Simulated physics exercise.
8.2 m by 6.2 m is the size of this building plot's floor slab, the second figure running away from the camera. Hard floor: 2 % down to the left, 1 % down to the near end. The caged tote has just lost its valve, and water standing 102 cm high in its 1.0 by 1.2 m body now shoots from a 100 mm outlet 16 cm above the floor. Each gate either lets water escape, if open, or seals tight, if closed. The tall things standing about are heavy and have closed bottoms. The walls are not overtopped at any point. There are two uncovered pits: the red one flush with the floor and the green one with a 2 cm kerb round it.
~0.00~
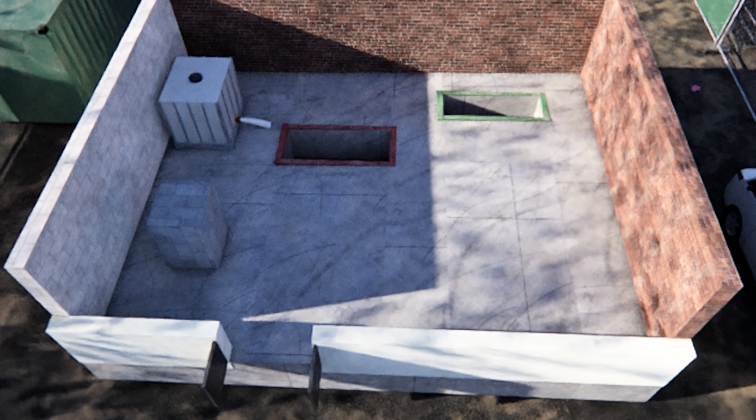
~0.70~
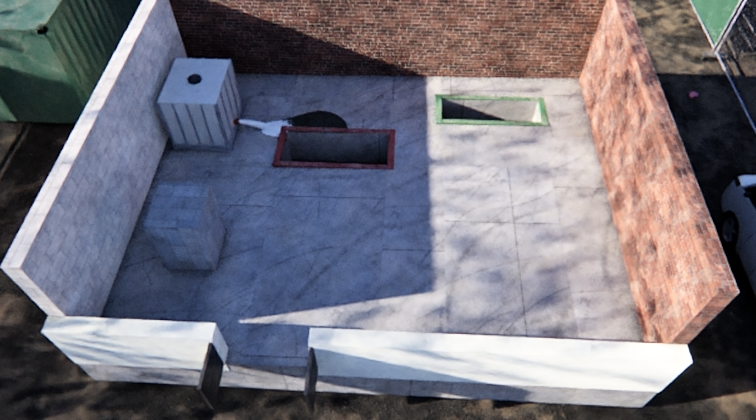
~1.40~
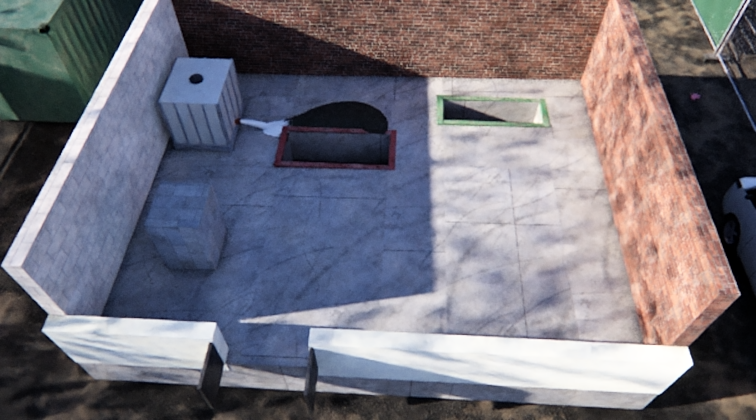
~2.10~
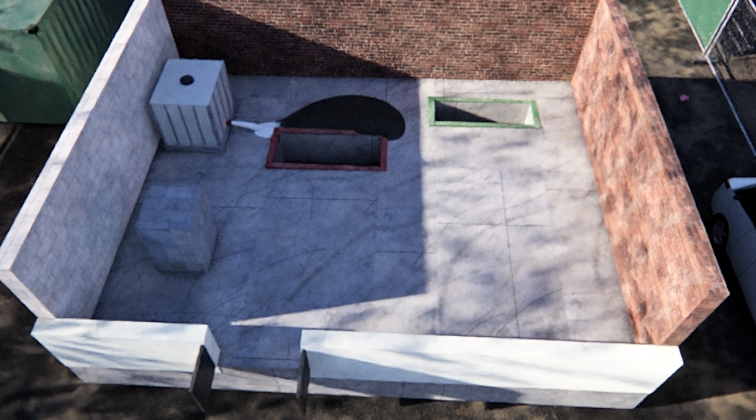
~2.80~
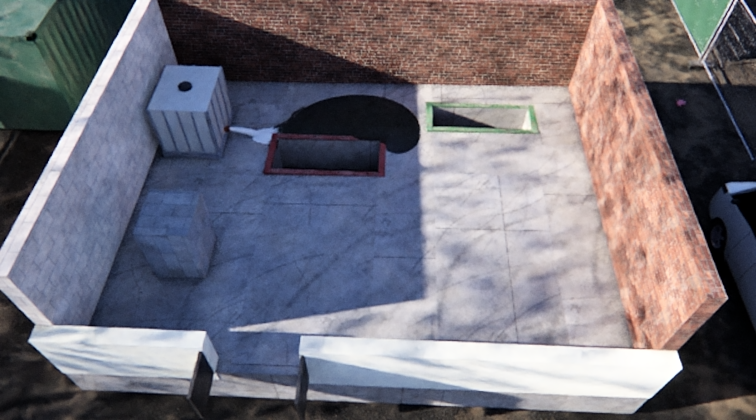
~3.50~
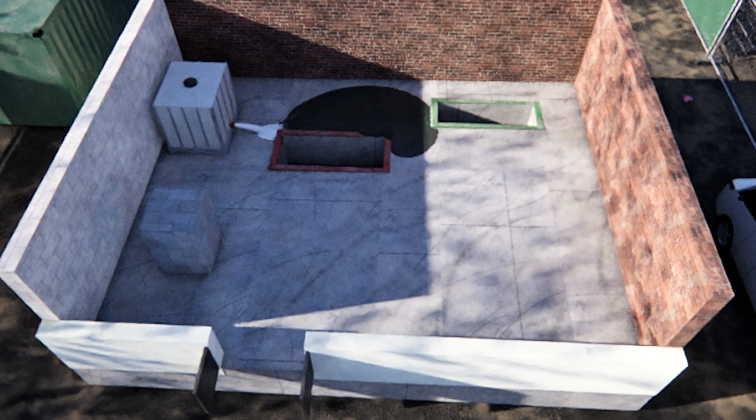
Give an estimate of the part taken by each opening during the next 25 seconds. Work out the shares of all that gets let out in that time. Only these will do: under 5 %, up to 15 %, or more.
Rough shares - the gateway: Not even 5 %, the red pit: More than 15 %, the green pit: Not even 5 %.
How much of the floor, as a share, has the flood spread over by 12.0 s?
Roughly 25 per cent.
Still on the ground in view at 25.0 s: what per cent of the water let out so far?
Roughly 34 per cent.
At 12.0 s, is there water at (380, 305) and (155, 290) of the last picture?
First spot untouched, second spot untouched.
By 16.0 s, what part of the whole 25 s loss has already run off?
Around 65 percent by that point.
After 5.0 s water covers 10 % of the floor and is deepest (5 cm) near (267, 134); gone so far, the gateway 0 %, the red pit 12 %, the green pit 0 %.
After 8.0 s water covers 15 % of the floor and is deepest (5 cm) near (267, 134); gone so far, the gateway 0 %, the red pit 20 %, the green pit 0 %.
After 12.0 s water covers 25 % of the floor and is deepest (5 cm) near (267, 134); gone so far, the gateway 0 %, the red pit 31 %, the green pit 0 %.
After 16.0 s water covers 30 % of the floor and is deepest (4 cm) near (267, 134); gone so far, the gateway 0 %, the red pit 41 %, the green pit 0 %.
After 25.0 s water covers 30 % of the floor and is deepest (4 cm) near (267, 134); gone so far, the gateway 0 %, the red pit 66 %, the green pit 0 %.
